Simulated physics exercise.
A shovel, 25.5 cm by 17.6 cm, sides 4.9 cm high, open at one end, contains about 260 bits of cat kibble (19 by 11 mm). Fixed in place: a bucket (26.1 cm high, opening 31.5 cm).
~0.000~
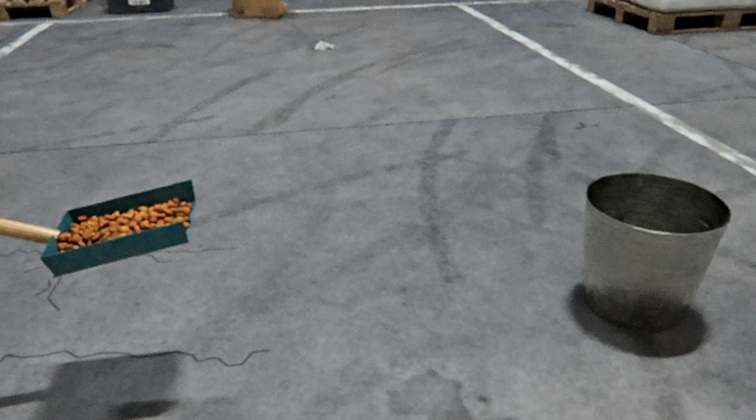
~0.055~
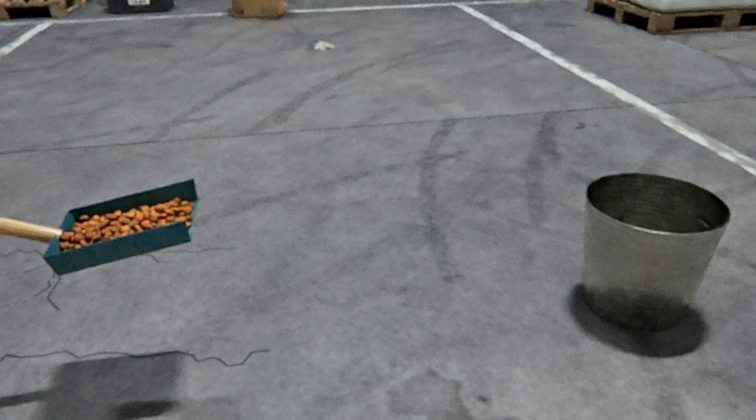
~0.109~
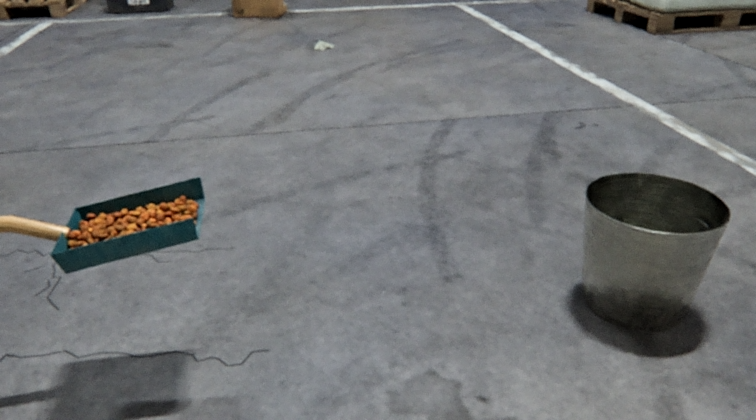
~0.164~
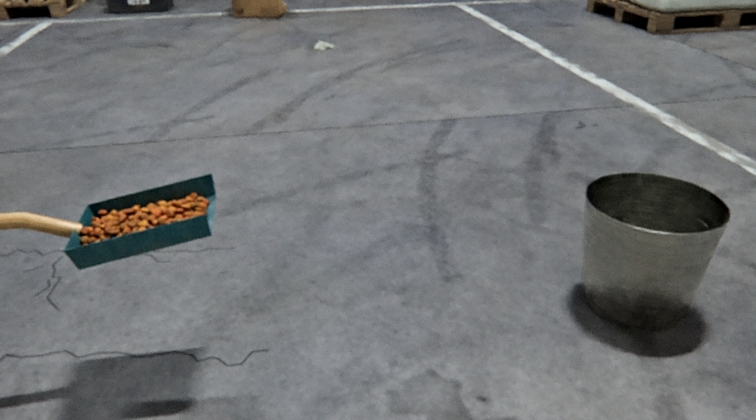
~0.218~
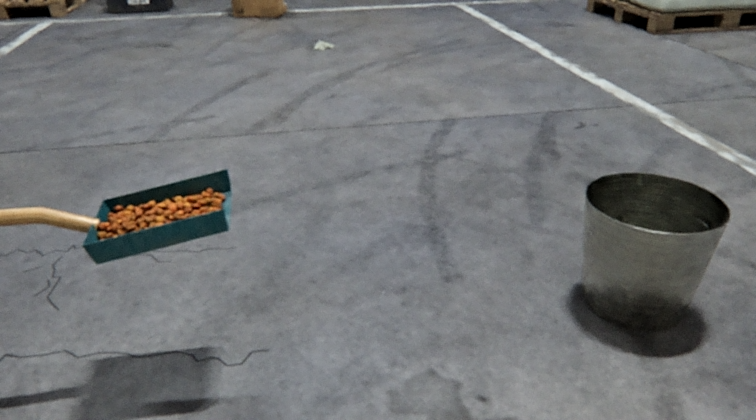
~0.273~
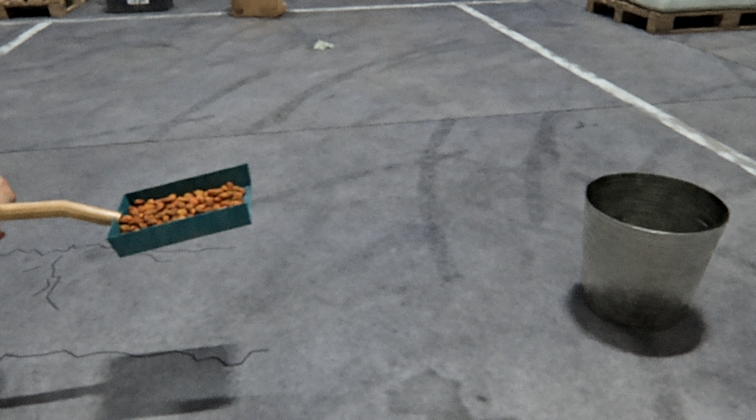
A green shovel loaded with orange-brown kibble moving slowly right, then faster and slightly upward, above a concrete floor with a metal bucket.
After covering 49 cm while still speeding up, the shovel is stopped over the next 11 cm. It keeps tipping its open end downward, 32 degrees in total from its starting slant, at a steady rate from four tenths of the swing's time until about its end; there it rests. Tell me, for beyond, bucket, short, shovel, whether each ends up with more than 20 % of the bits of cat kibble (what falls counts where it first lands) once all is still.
Ground beyond: It does not; bucket: It does not; on the ground short of the target's middle: It does; shovel: It does not.
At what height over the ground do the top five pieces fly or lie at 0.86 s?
Around 35 cm above the ground.
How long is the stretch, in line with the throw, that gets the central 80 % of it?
Around 10 centimetres.
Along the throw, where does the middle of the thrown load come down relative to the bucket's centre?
Roughly 15 centimetres short of the centre.
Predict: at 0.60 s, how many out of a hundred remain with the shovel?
I'd guess some 100 in a hundred.
After 0.45 s, tilt 2 degrees; shovel 100 %; middle of all pieces near (281, 173).
After 0.60 s, tilt 16 degrees; shovel 100 %; middle of all pieces near (407, 128).
After 0.73 s, tilt 21 degrees; shovel 10 %, in the air 90 %; middle of all pieces near (513, 150).
After 0.86 s, tilt 21 degrees; bucket 5 %, in the air 95 %; middle of all pieces near (584, 227).
At rest (1.9 s), beyond 0 %, bucket 5 %, short 95 %, shovel 0 %.
